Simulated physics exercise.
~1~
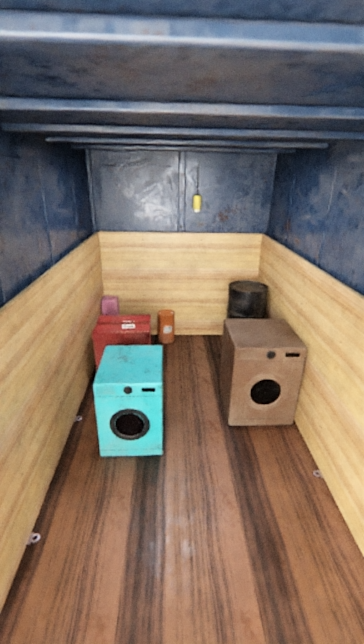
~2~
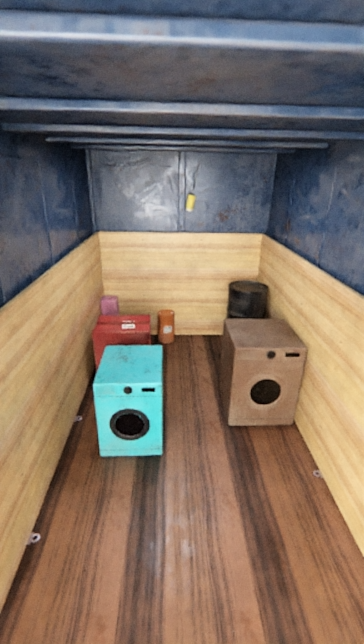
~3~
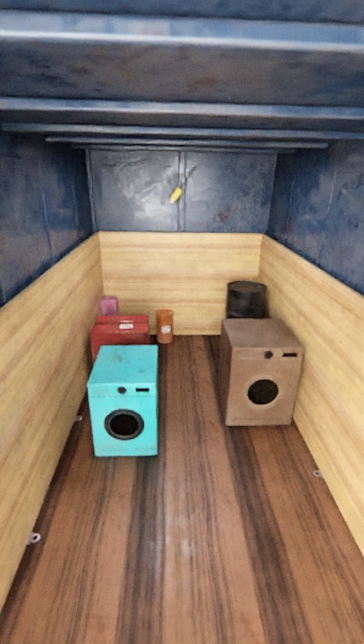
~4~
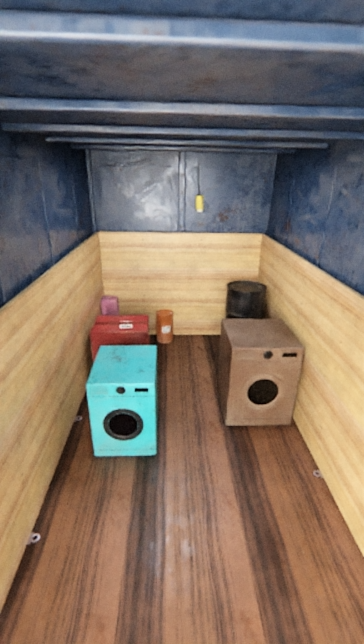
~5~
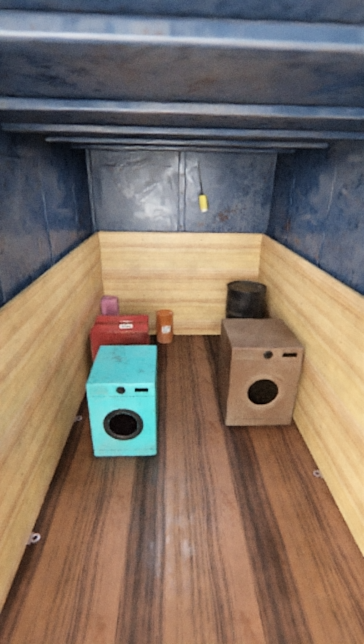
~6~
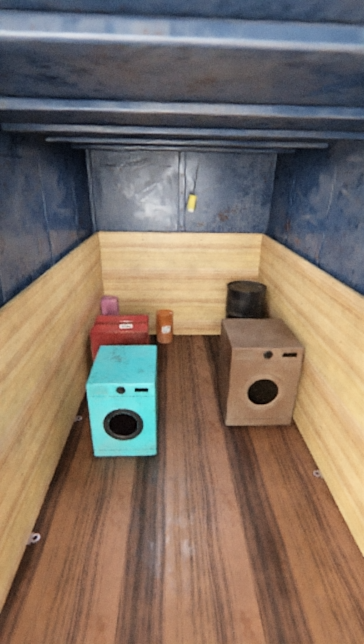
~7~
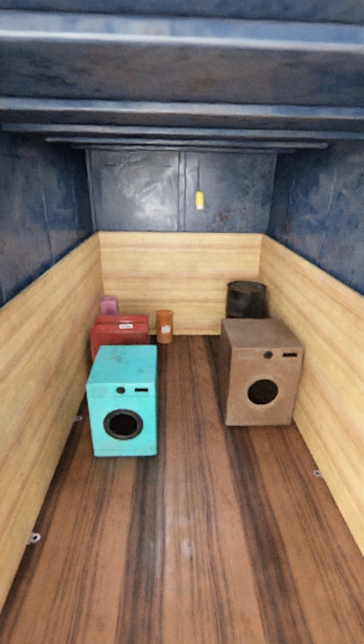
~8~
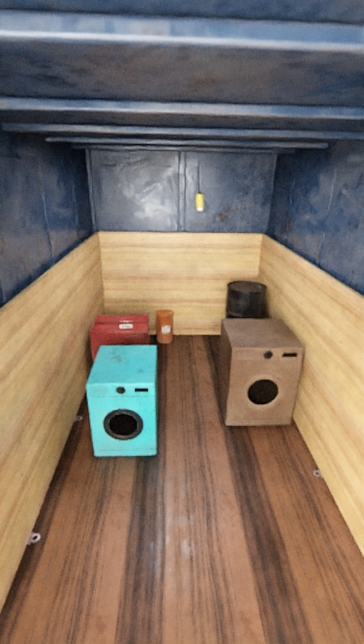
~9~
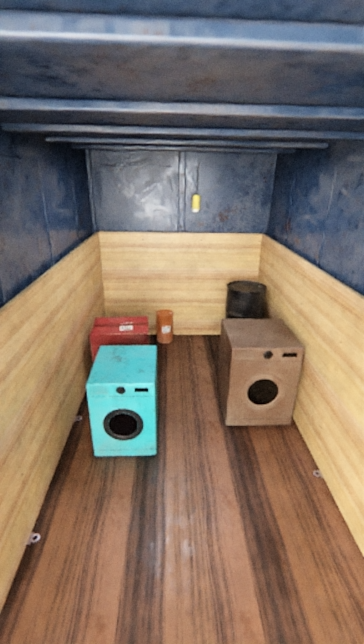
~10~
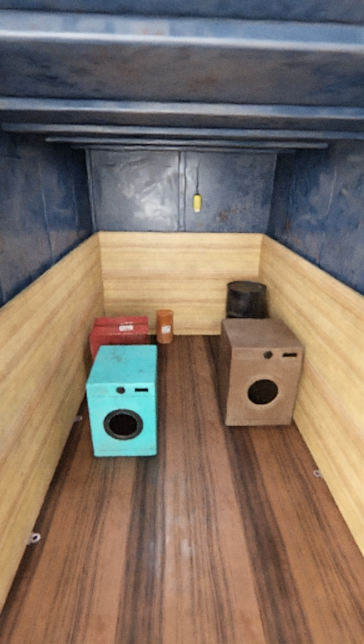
A small yellow lamp swings on its cord against the dark blue front wall of a van's load bay, seen from behind, with pale wooden side panels and a brown plank floor. A turquoise appliance with a round door stands left of centre, in front of a red box, with a pink box and an orange canister farther back. On the right, a brown appliance stands before a black drum. The lamp keeps swaying while the load stays put. Then the pink box drops out of sight behind the red box. It remains hidden, and the other pieces are still standing in their places.
